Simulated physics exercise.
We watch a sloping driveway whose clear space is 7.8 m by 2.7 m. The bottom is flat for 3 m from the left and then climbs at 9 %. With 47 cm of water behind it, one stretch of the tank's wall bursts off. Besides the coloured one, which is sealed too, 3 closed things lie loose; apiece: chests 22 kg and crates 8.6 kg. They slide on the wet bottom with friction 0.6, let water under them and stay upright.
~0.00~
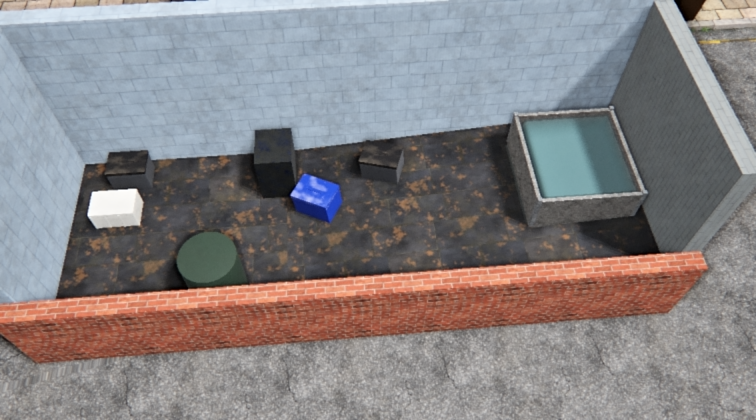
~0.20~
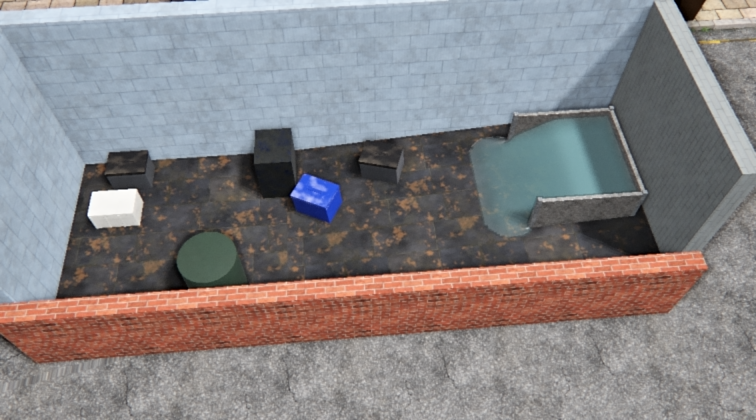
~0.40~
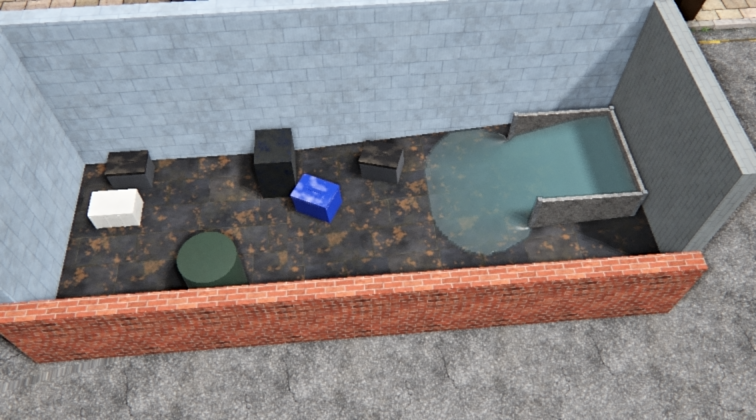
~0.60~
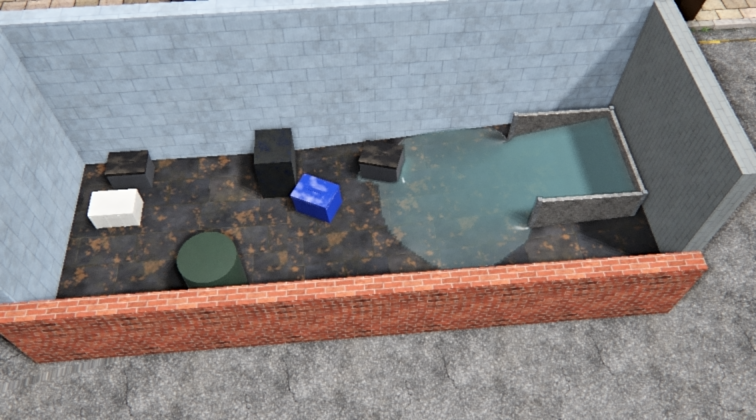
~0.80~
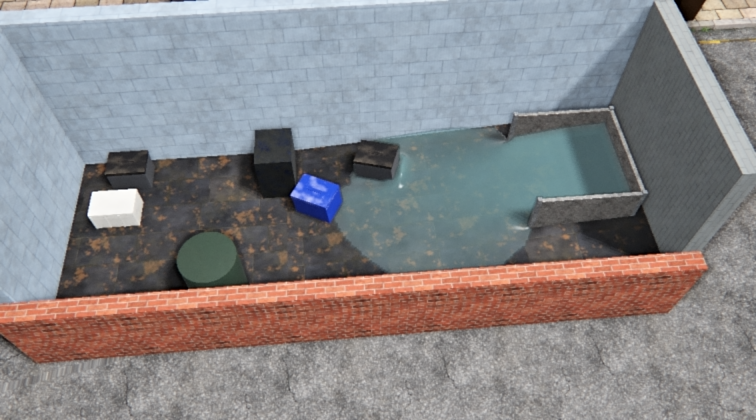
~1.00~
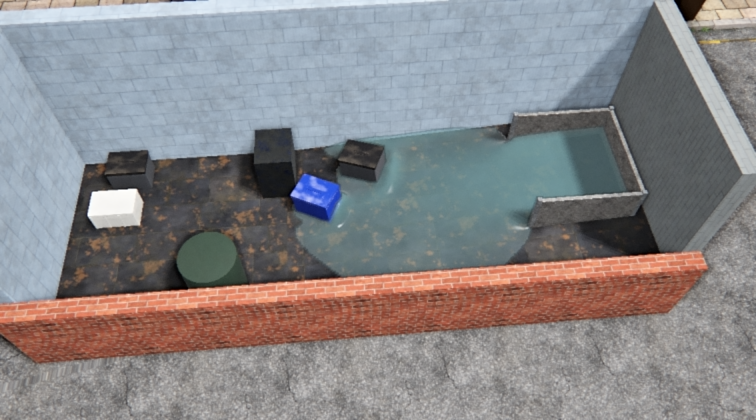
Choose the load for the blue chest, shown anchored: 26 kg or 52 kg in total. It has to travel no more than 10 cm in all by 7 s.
Verdict: Neither weight holds it.
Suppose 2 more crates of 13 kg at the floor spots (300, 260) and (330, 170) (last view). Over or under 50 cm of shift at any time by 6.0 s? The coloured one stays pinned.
In that order: Over, short of it.
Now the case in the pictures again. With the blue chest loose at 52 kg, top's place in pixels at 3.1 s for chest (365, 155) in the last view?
Around (327, 171).
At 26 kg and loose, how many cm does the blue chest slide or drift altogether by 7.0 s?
Some 300 cm in all.
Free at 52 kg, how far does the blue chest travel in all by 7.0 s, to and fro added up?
About 100 cm.
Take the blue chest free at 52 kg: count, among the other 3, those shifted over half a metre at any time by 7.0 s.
3 of them.
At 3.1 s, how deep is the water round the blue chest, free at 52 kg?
About 11 cm.
After 1.4 s the blue chest would be 29 cm from its start with 26 kg and 10 cm from its start with 52 kg; 9 cm of water round it then.
After 3.1 s the blue chest would be 254 cm from its start with 26 kg and 95 cm from its start with 52 kg; 11 cm of water round it then.
After 4.9 s the blue chest would be 258 cm from its start with 26 kg and 95 cm from its start with 52 kg; 7 cm of water round it then.
After 7.0 s the blue chest would be 250 cm from its start with 26 kg and 95 cm from its start with 52 kg; 10 cm of water round it then.
